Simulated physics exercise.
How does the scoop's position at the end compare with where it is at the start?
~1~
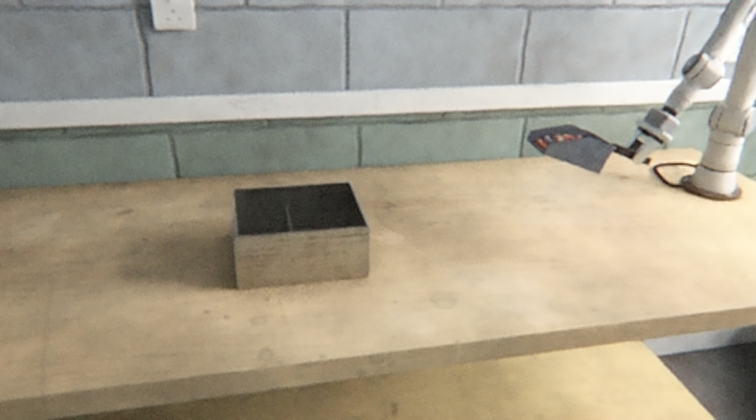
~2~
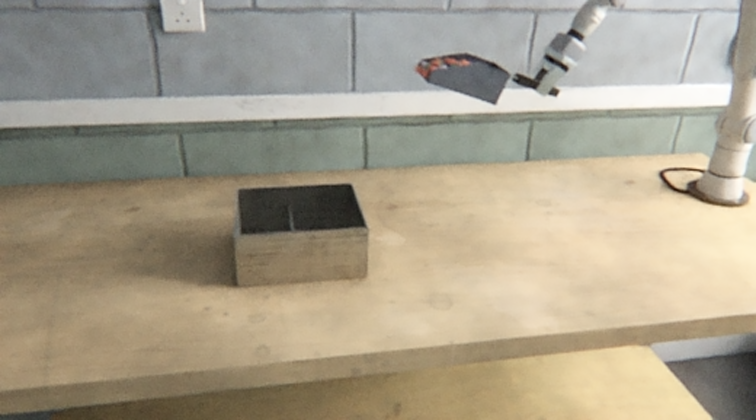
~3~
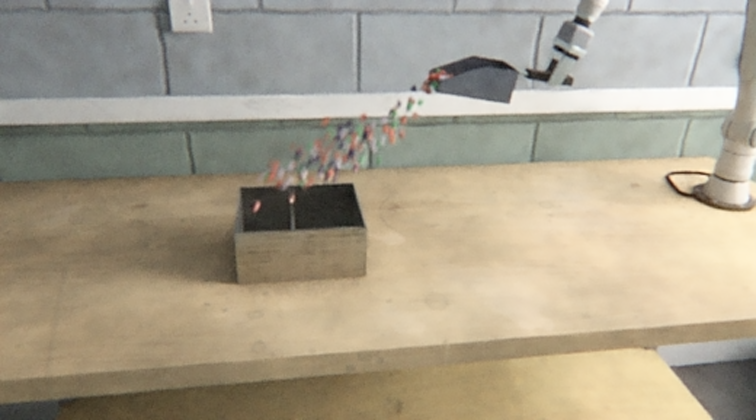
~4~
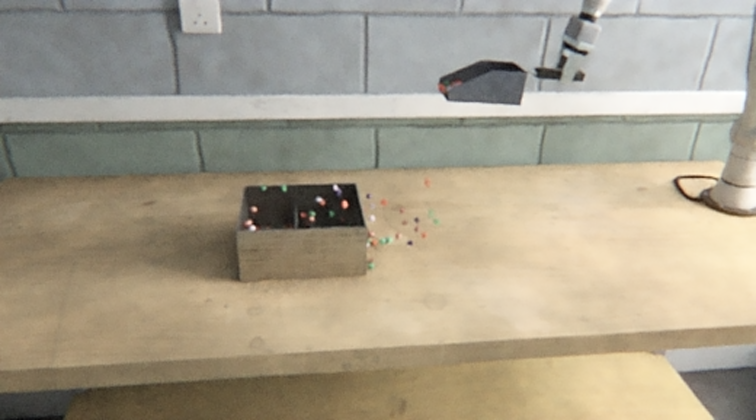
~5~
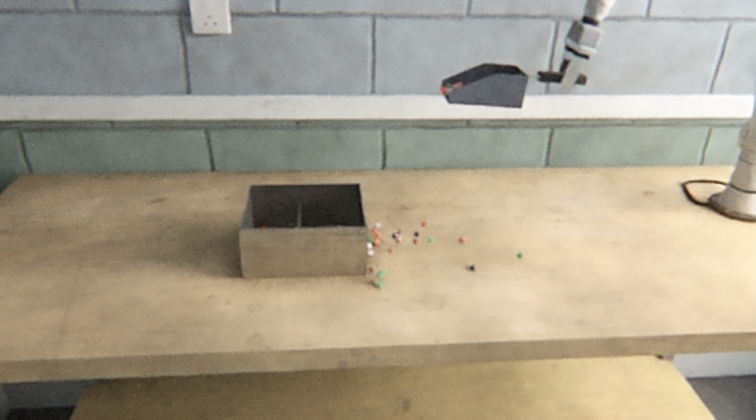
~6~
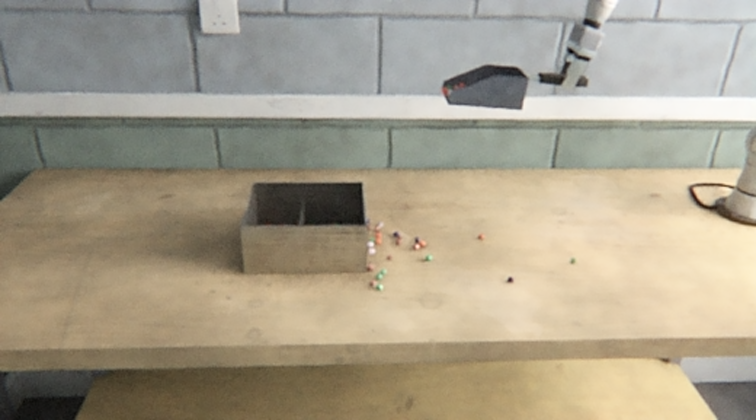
At the end the scoop is higher and further to the left than at the start, held up in front of the wall.
